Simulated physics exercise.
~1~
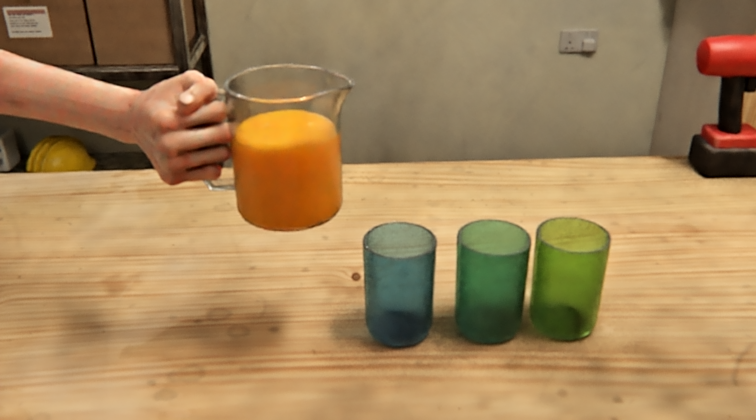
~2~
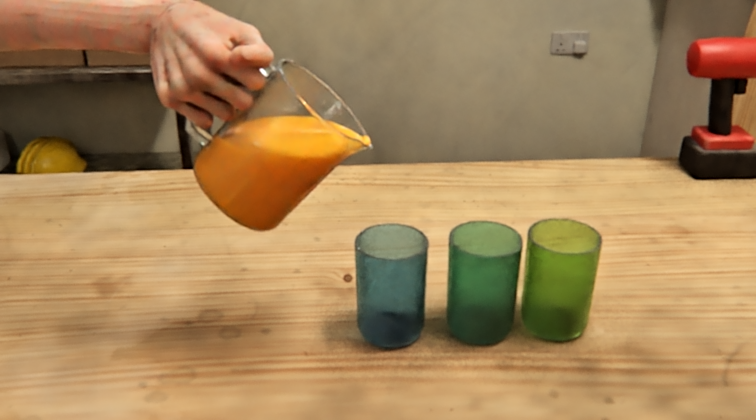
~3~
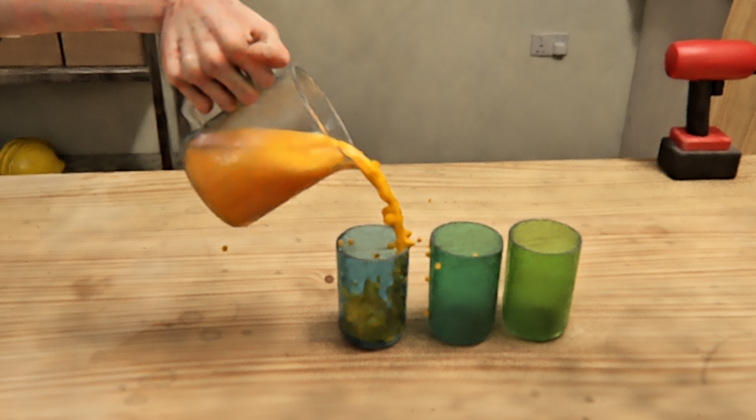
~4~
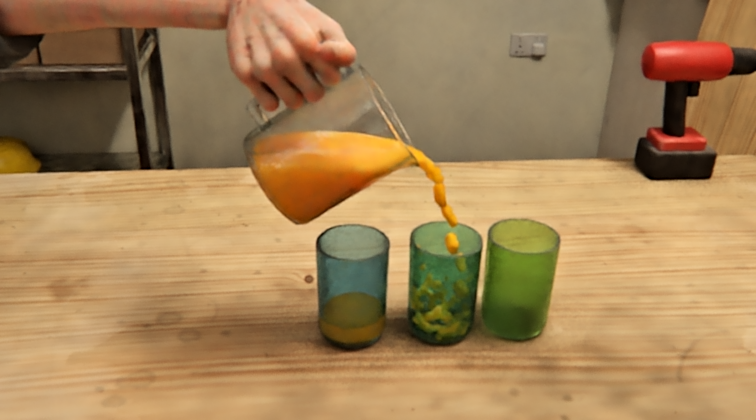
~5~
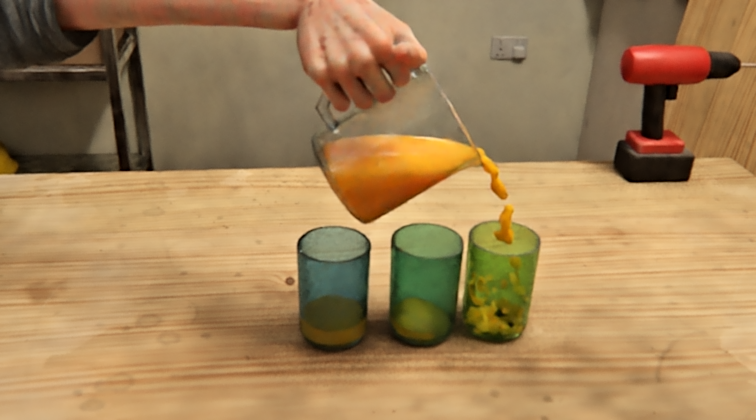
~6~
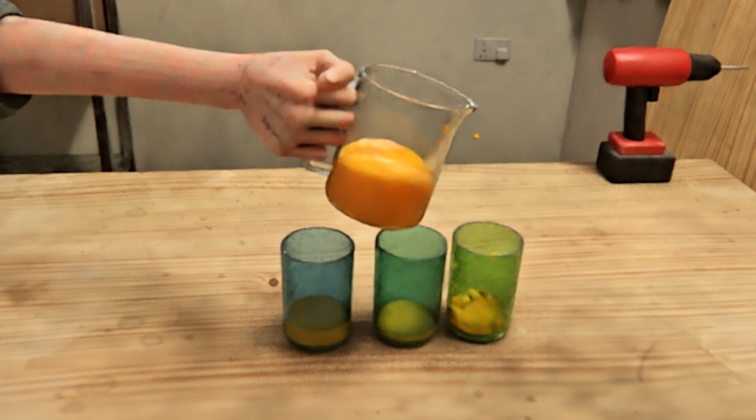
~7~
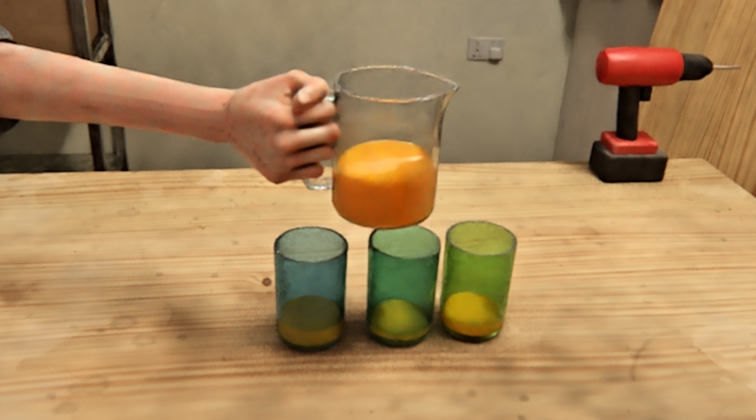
On a wooden table with a red drill behind, a hand tilts a glass jug of orange juice and pours into blue, teal and green glasses from left to right, then rights the jug, leaving a little juice in each glass and some in the jug.
